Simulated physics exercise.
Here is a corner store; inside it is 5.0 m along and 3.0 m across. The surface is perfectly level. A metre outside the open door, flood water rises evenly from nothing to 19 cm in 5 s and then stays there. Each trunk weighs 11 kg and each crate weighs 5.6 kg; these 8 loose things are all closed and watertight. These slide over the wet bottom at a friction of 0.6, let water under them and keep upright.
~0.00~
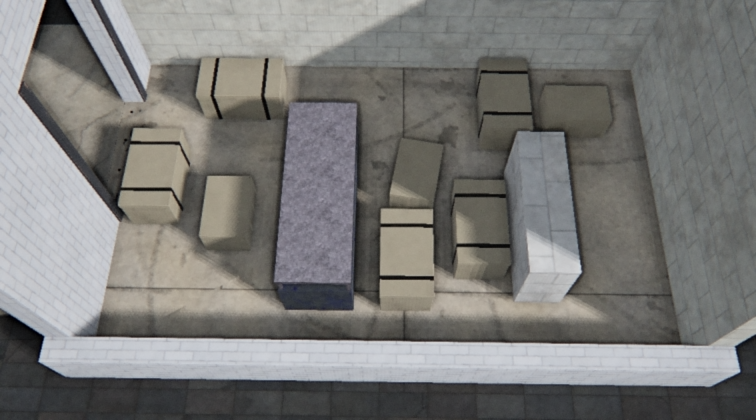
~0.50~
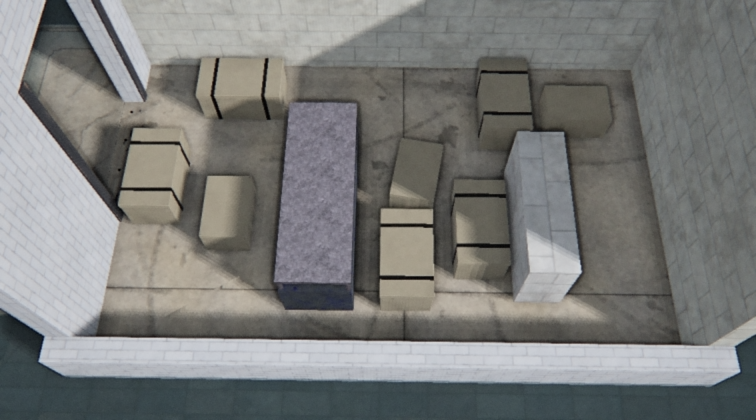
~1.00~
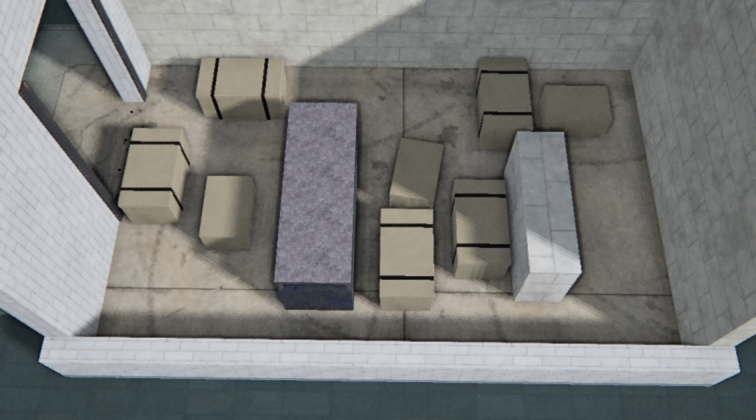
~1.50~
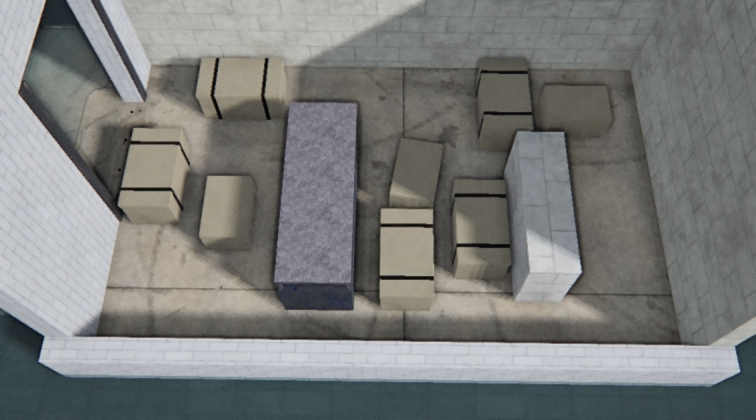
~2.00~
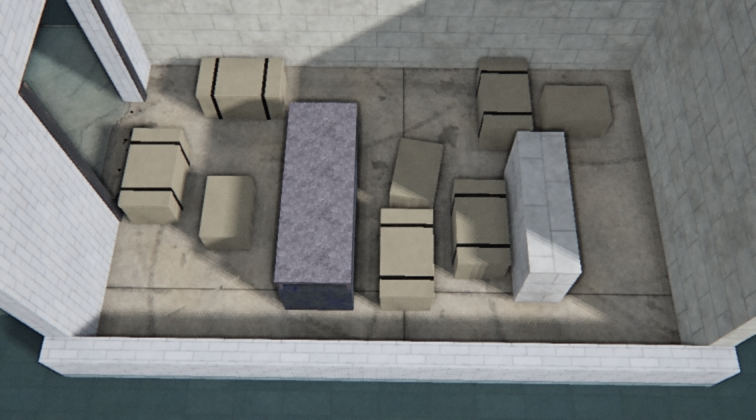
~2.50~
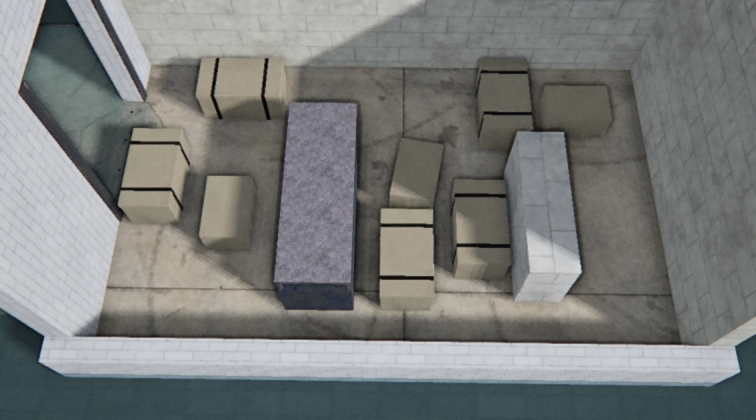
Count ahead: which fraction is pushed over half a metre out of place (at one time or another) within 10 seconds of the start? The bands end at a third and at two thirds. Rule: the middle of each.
My guess is it lands in the middle band.
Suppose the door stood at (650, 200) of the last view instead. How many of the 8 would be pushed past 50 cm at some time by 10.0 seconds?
Then 2 of them would.
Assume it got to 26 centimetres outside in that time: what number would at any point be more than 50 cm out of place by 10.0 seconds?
I count 5 of them in that case.
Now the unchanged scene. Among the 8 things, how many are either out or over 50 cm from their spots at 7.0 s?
At that moment it comes to 3.
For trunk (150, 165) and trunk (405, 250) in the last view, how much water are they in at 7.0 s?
About 6 and 0 cm.
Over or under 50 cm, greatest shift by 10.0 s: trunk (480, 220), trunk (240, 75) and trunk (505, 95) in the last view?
First not as far, then farther, then farther.
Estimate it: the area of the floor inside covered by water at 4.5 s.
Wet area: Approx. 4.0 m2.
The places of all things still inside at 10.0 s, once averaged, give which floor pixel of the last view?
I'd put it close to (418, 199) in the last view.
After 3.5 s 0 of 8 are over 50 cm from their spots; 0 afloat.
After 4.5 s 0 of 8 are over 50 cm from their spots; 1 afloat.
After 7.0 s 3 of 8 are over 50 cm from their spots; 3 afloat.
After 10.0 s 4 of 8 are over 50 cm from their spots, and 4 have been at some point; 8 afloat.
